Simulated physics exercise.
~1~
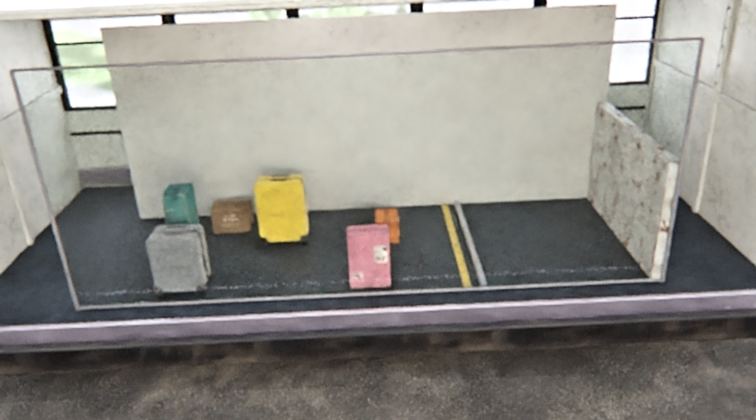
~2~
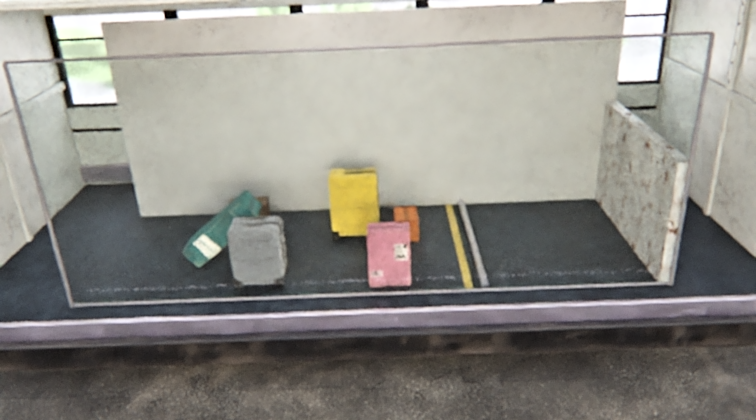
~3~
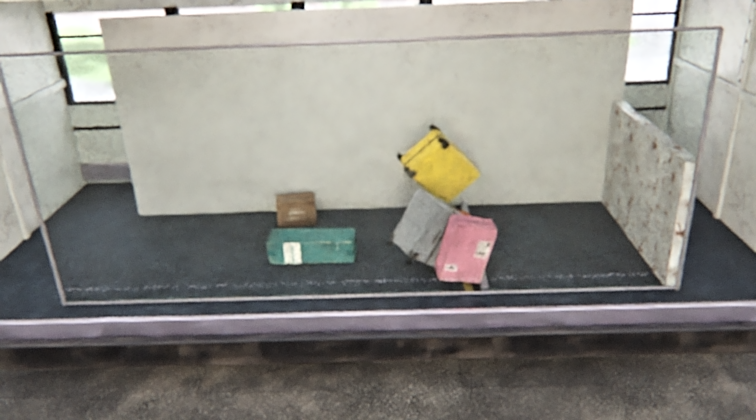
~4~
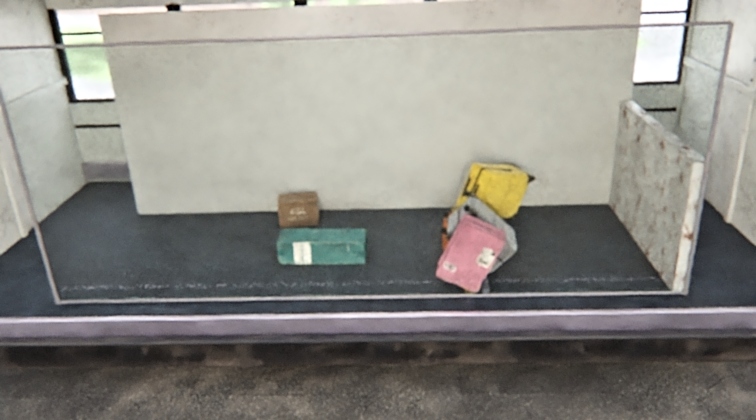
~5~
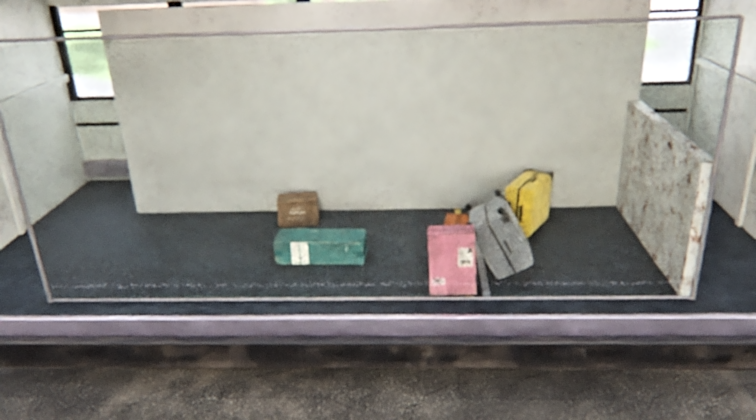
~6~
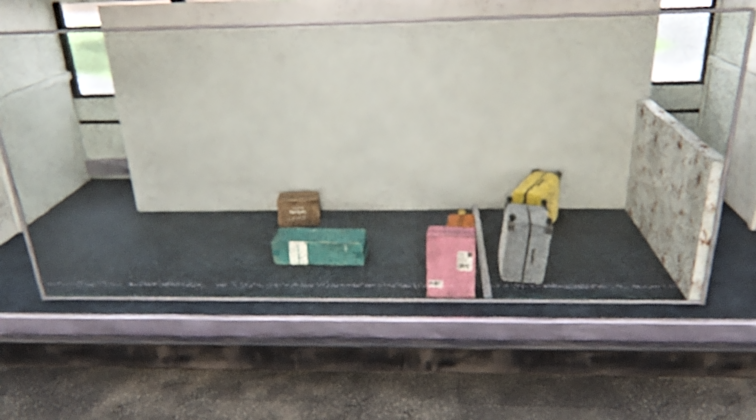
Yellow and grey wheeled cases rolling right and tumbling past the yellow line, while teal box topples and pink pack rocks upright.
